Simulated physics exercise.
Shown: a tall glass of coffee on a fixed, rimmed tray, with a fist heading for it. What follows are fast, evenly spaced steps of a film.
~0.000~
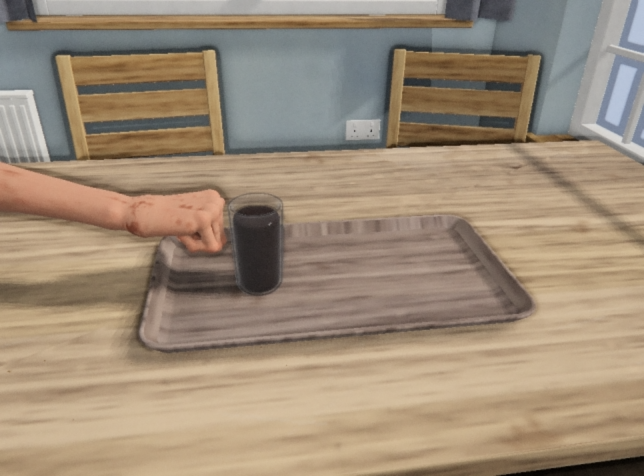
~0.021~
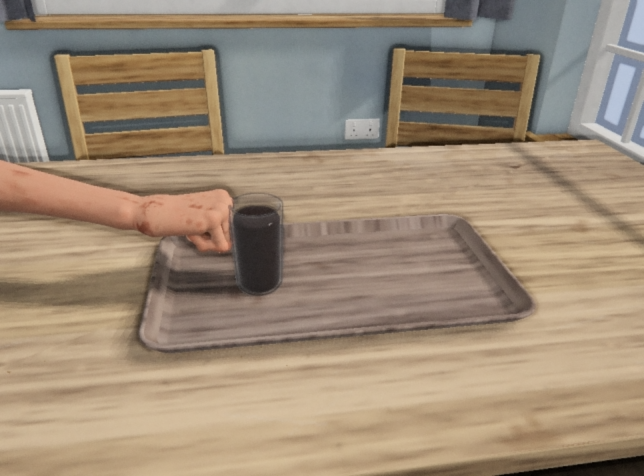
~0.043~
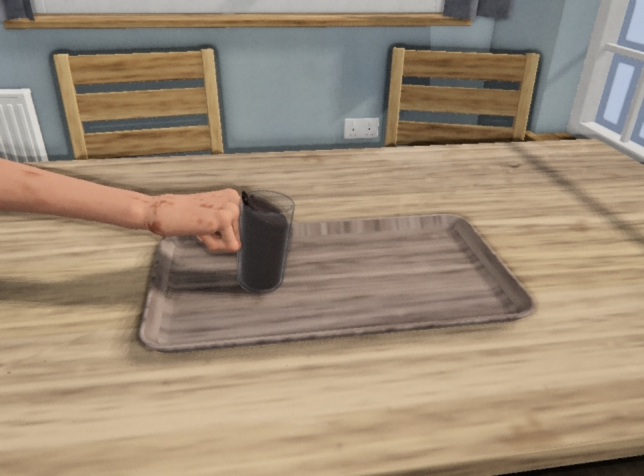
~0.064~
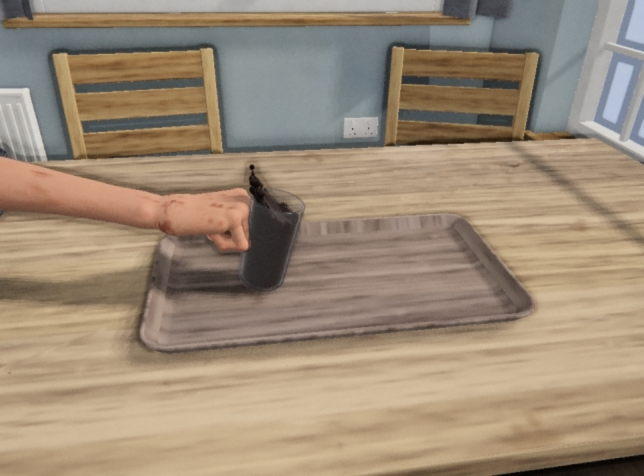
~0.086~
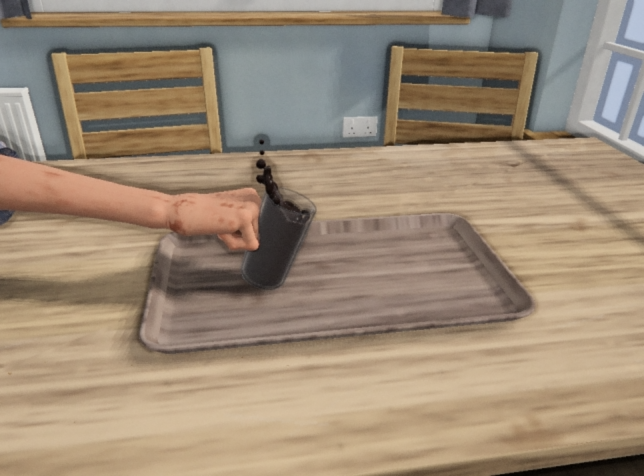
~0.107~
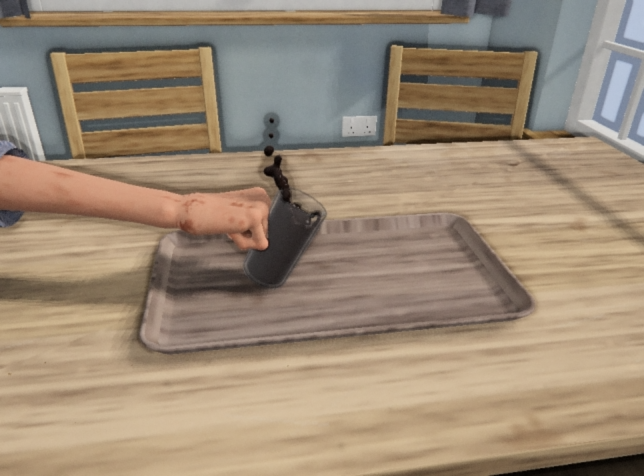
A glass of dark liquid stands near the left end of a greyish-brown rimmed tray on a pale wooden table, seen from slightly above by a still camera, with two wooden chairs, a blue wall and a white socket behind. From the left, a bare arm pushes its fist rightward into the glass. The glass leans steadily further right as dark drops leap above its rim.
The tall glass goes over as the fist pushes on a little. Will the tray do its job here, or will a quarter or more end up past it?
A quarter or more ends up past it.
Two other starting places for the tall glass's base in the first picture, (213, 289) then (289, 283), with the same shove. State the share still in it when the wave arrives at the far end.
40 and 55 per cent, approximately, in that order.
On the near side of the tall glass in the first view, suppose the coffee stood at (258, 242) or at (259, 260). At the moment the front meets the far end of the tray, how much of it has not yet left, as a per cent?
About 55 per cent, then about 60 per cent.
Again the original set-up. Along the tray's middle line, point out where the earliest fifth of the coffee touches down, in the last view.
It lands around (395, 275).
A moment on, the tall glass lies on its side and 91 per cent is in the glass, 0 on the tray and 9 above or beyond its rim.
Next, the tall glass lies on its side and 48 per cent is in the glass, 43 on the tray and 9 above or beyond its rim.
Then the tall glass lies on its side and 27 per cent is in the glass, 52 on the tray and 21 above or beyond its rim.
Later the tall glass lies on its side and 14 per cent is in the glass, 46 on the tray and 39 above or beyond its rim.
At rest 61 per cent is held by tray and glass, 39 is off the tray.
